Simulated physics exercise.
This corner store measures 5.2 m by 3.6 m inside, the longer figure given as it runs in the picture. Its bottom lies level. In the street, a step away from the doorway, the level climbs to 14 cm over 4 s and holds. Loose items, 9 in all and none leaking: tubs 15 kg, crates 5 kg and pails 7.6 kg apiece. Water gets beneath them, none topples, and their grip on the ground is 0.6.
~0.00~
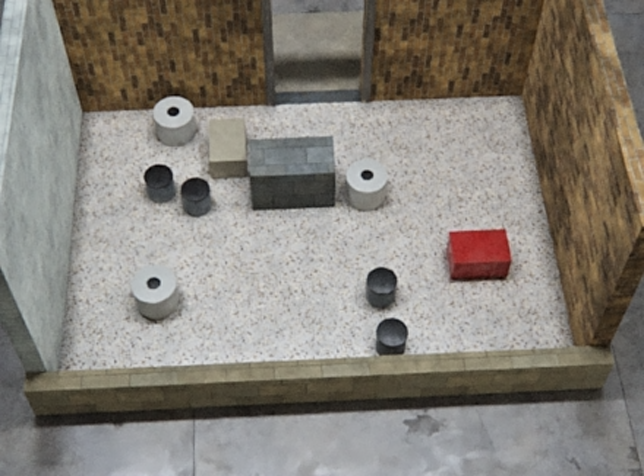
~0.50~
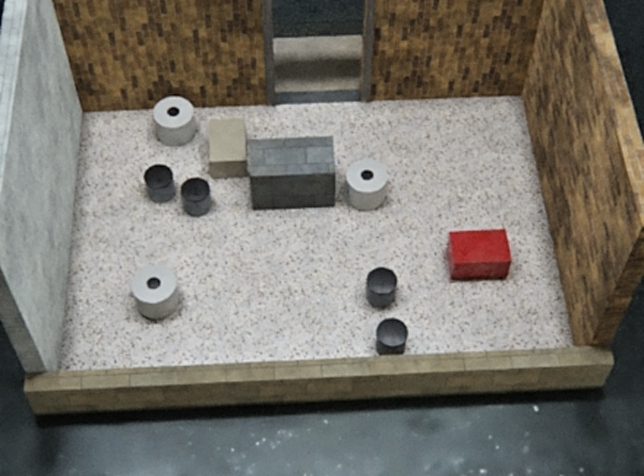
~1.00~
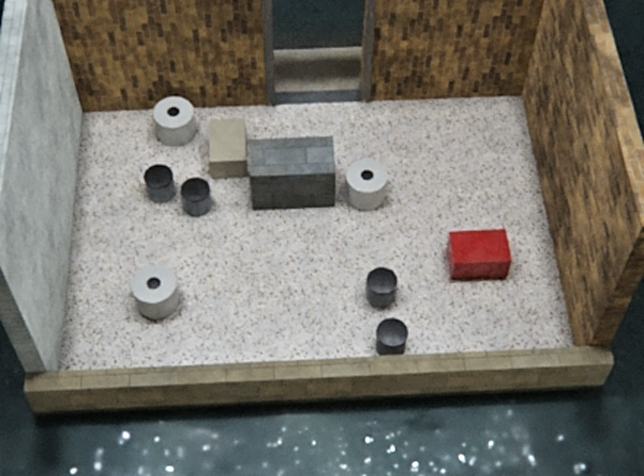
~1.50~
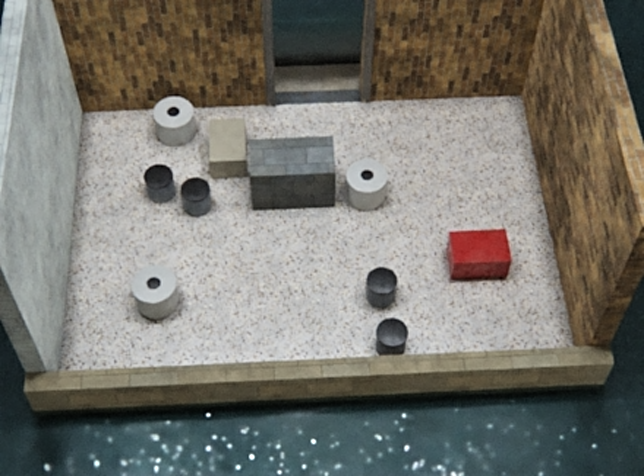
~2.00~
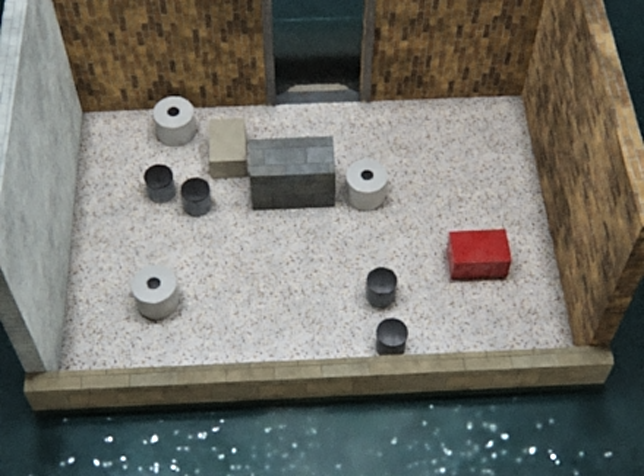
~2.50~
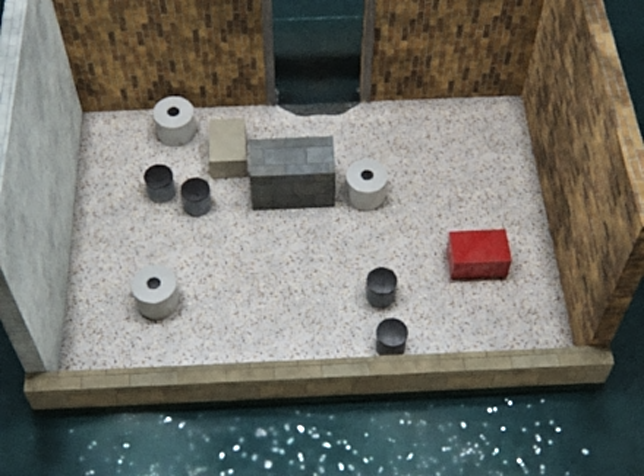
The footage shows a walled room holding a red crate, other blocks, pale cylinders and dark pails, none of which move, as dark water spreads over the ground outside and a little then edges in at the back doorway.
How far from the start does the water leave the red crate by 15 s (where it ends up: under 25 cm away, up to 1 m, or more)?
Red crate slides a little.
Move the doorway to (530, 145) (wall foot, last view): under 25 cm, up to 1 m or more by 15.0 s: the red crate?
In that case the red crate holds its place.
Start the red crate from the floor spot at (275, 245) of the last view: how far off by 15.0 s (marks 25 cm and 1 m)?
It barely shifts.
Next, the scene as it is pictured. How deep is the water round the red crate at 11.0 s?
Roughly 3 cm.
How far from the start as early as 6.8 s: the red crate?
About 0 cm.
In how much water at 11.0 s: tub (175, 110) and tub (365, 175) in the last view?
About 6 and 5 cm.
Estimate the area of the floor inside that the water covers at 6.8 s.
About 9.5 m2.
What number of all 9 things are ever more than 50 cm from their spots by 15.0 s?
2 of them.
After 3.5 s the red crate is near (480, 246), 0.0 m from its start, aground; 0 afloat.
After 6.8 s the red crate is near (480, 246), 0.0 m from its start, aground; 1 afloat.
After 11.0 s the red crate is near (476, 259), 0.2 m from its start, aground; 1 afloat.
After 15.0 s the red crate is near (416, 249), 0.7 m from its start, afloat; 2 afloat.
